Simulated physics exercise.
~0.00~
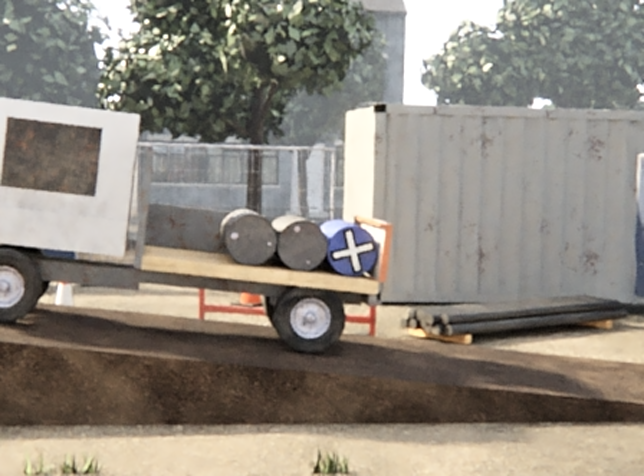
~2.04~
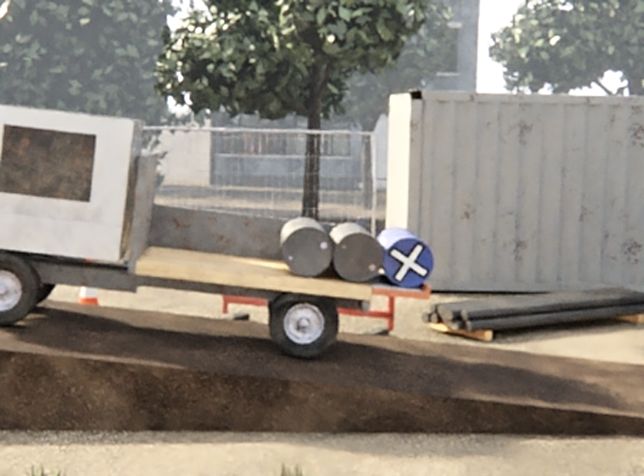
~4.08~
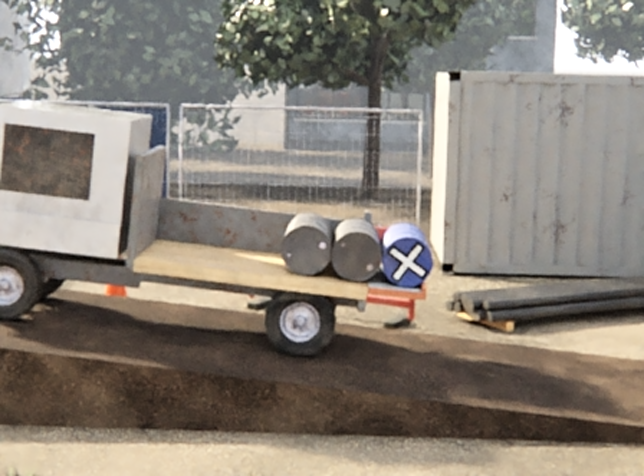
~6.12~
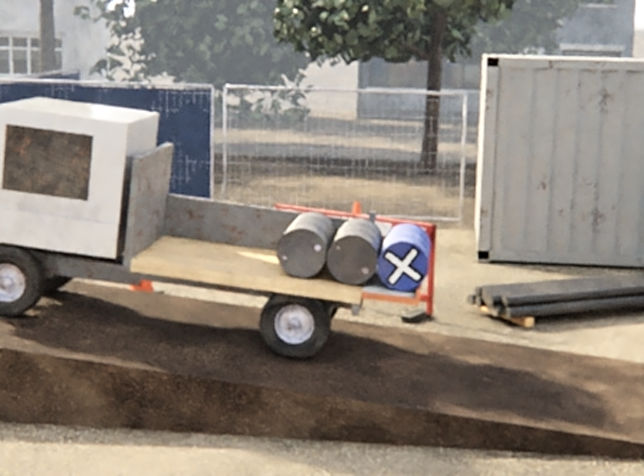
The blue drum rolls right onto the lowered tailgate and stays aboard beside two gray drums.
